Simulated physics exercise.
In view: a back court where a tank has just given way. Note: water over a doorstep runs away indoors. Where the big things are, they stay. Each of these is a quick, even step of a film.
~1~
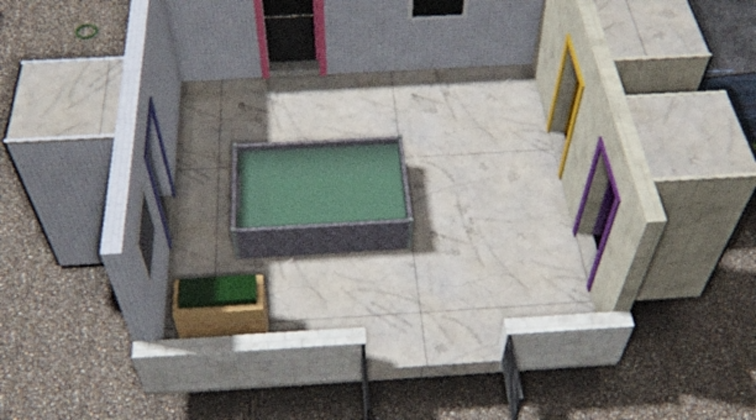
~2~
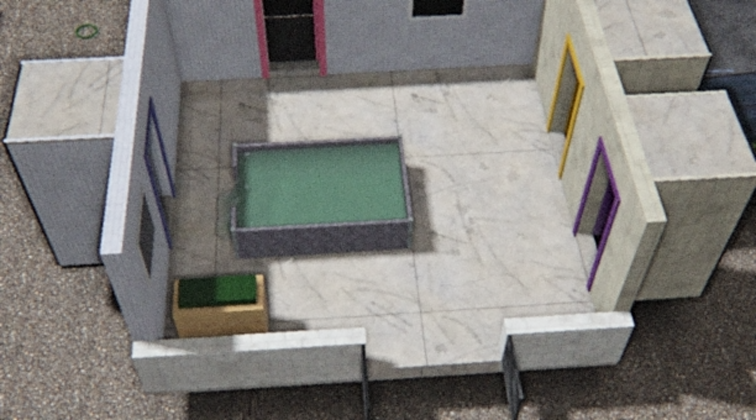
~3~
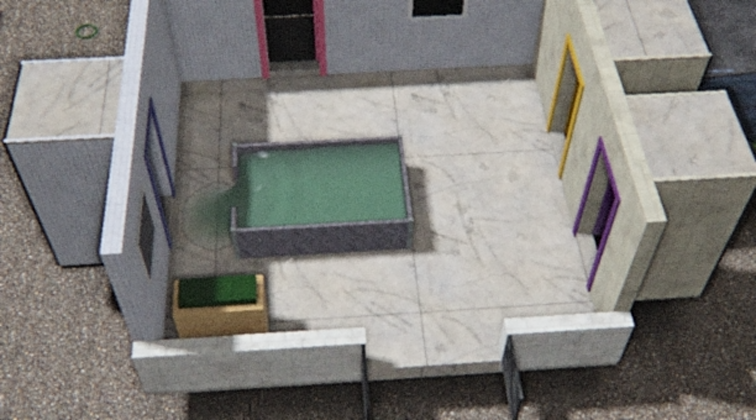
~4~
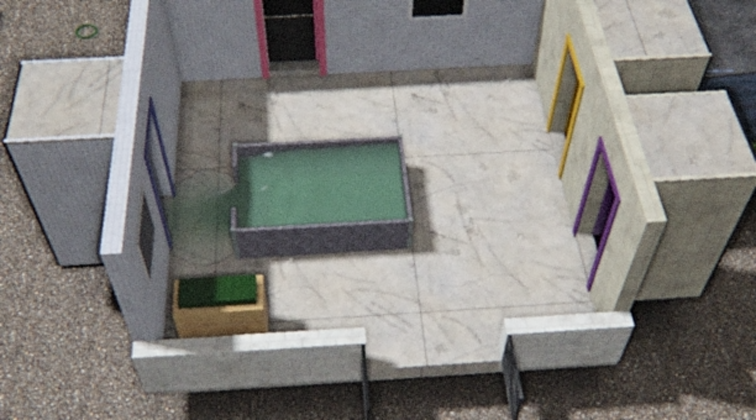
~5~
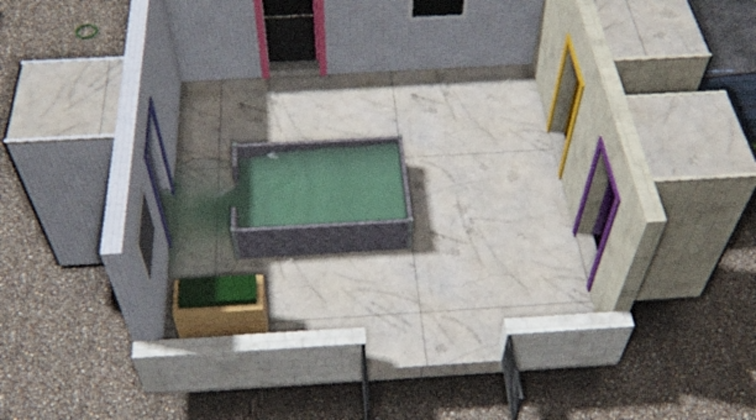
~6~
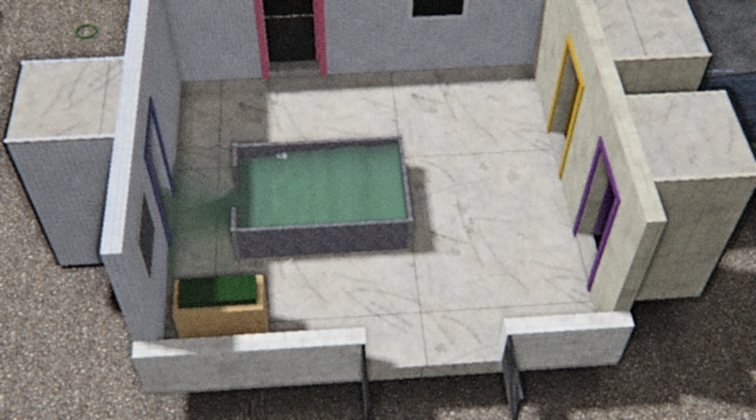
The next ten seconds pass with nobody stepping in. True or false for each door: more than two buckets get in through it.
The yellow door: False; the blue door: True; the purple door: False; the pink door: False.
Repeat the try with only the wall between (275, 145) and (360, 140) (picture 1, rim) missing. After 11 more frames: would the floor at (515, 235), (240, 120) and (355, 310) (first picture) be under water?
In turn: Untouched, then inundated, then untouched.
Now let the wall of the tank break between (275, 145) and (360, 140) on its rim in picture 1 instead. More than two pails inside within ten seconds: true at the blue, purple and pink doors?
Going door by door, blue falls below the limit, then purple falls below the limit, then pink overflows.
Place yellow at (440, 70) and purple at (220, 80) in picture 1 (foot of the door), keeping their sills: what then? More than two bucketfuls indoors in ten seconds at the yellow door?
As it turns out, yellow stays within bounds.
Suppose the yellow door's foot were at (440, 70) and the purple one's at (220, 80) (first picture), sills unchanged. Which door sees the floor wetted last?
It's the yellow one.
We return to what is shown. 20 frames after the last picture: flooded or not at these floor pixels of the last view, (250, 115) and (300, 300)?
The first is inundated, the second inundated.
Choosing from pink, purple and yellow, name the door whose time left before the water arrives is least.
The answer here is the pink-painted one.
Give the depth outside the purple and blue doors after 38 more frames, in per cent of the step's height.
In order: Roughly 0 and 220 in a hundred.
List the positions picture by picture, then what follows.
Still water in the open tank at (320, 185), in the first frame.
The front is at (227, 194), out from the gap at (239, 205), in the second frame.
The front is at (189, 208), out from the gap at (239, 206), in the third frame.
Water pours out at (239, 206) and has run to (165, 206), in the fourth frame.
Water pours out at (239, 206) and has run to (169, 272), in the fifth frame.
Water pours out at (239, 205) and has run to (177, 155), in the sixth frame.
A moment on, water covers 15 % of the floor; the yellow door not reached, the blue door far over two buckets in, the purple door not reached, the pink door not reached.
Next, water covers 20 % of the floor; the yellow door not reached, the blue door far over two buckets in, the purple door not reached, the pink door not reached.
Then, water covers 35 % of the floor; the yellow door not reached, the blue door far over two buckets in, the purple door not reached, the pink door wet at the sill, nothing in.
Later, water covers 70 % of the floor; the yellow door not reached, the blue door far over two buckets in, the purple door not reached, the pink door wet at the sill, nothing in.
In the end, water covers 95 % of the floor; the yellow door wet at the sill, nothing in, the blue door far over two buckets in, the purple door wet at the sill, nothing in, the pink door wet at the sill, nothing in.
